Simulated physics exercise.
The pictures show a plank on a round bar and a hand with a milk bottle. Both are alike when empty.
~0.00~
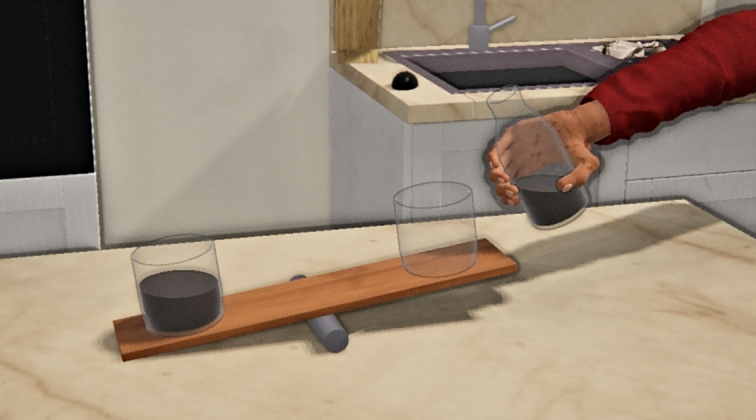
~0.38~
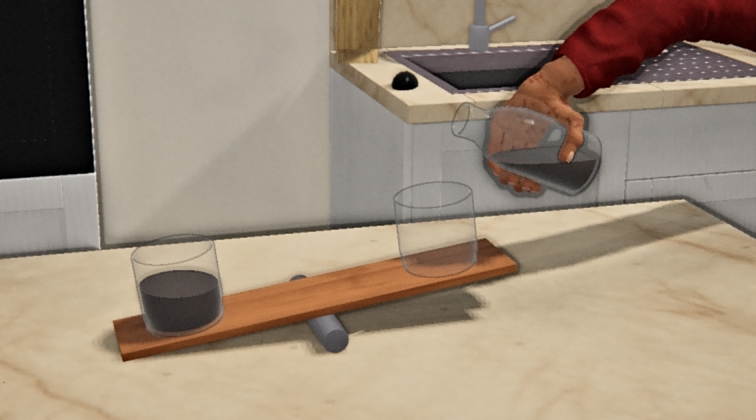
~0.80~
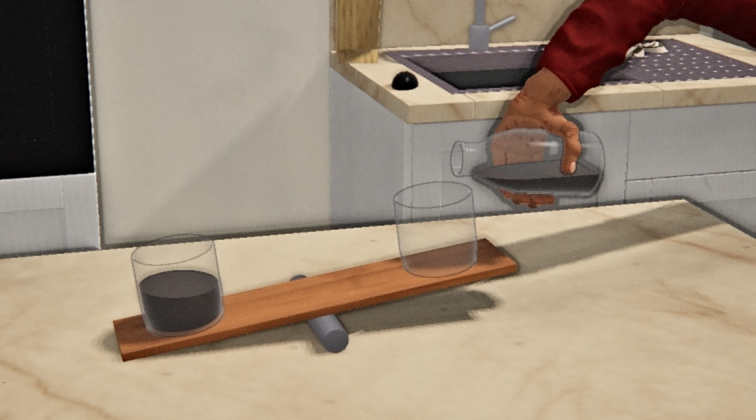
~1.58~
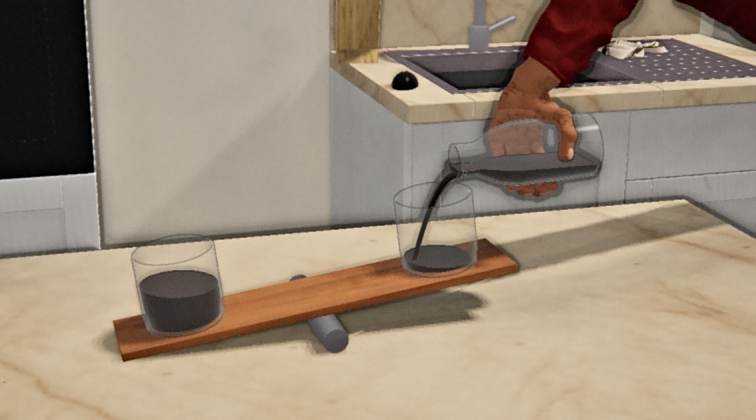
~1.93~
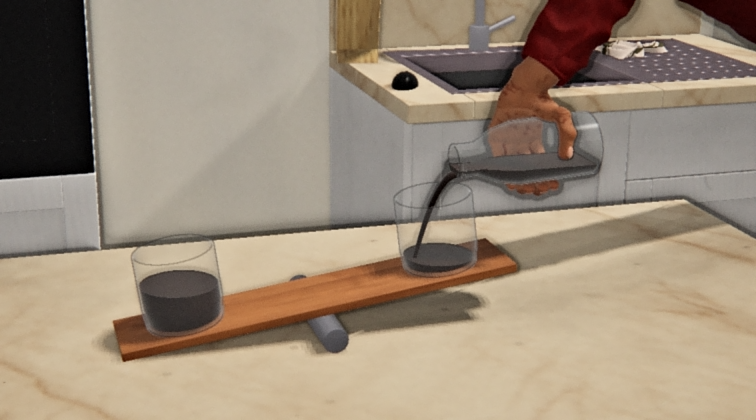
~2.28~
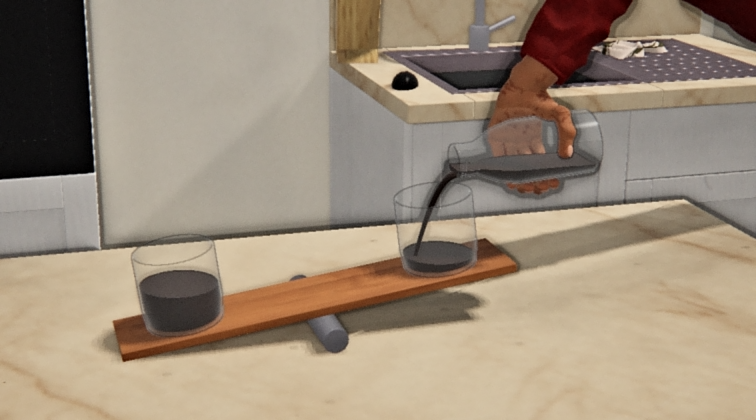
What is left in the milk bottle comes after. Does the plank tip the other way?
The plank does not move.
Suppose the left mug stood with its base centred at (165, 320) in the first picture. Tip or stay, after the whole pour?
My call: Keeps its lean.
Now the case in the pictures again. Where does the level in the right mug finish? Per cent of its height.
Some 30 per cent.
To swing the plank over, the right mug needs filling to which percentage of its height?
Close to 45 %.
By 3.8 s, the right mug is about a quarter full; the plank leans as before.
By 6.6 s, the right mug is about a third full; the plank leans as before.
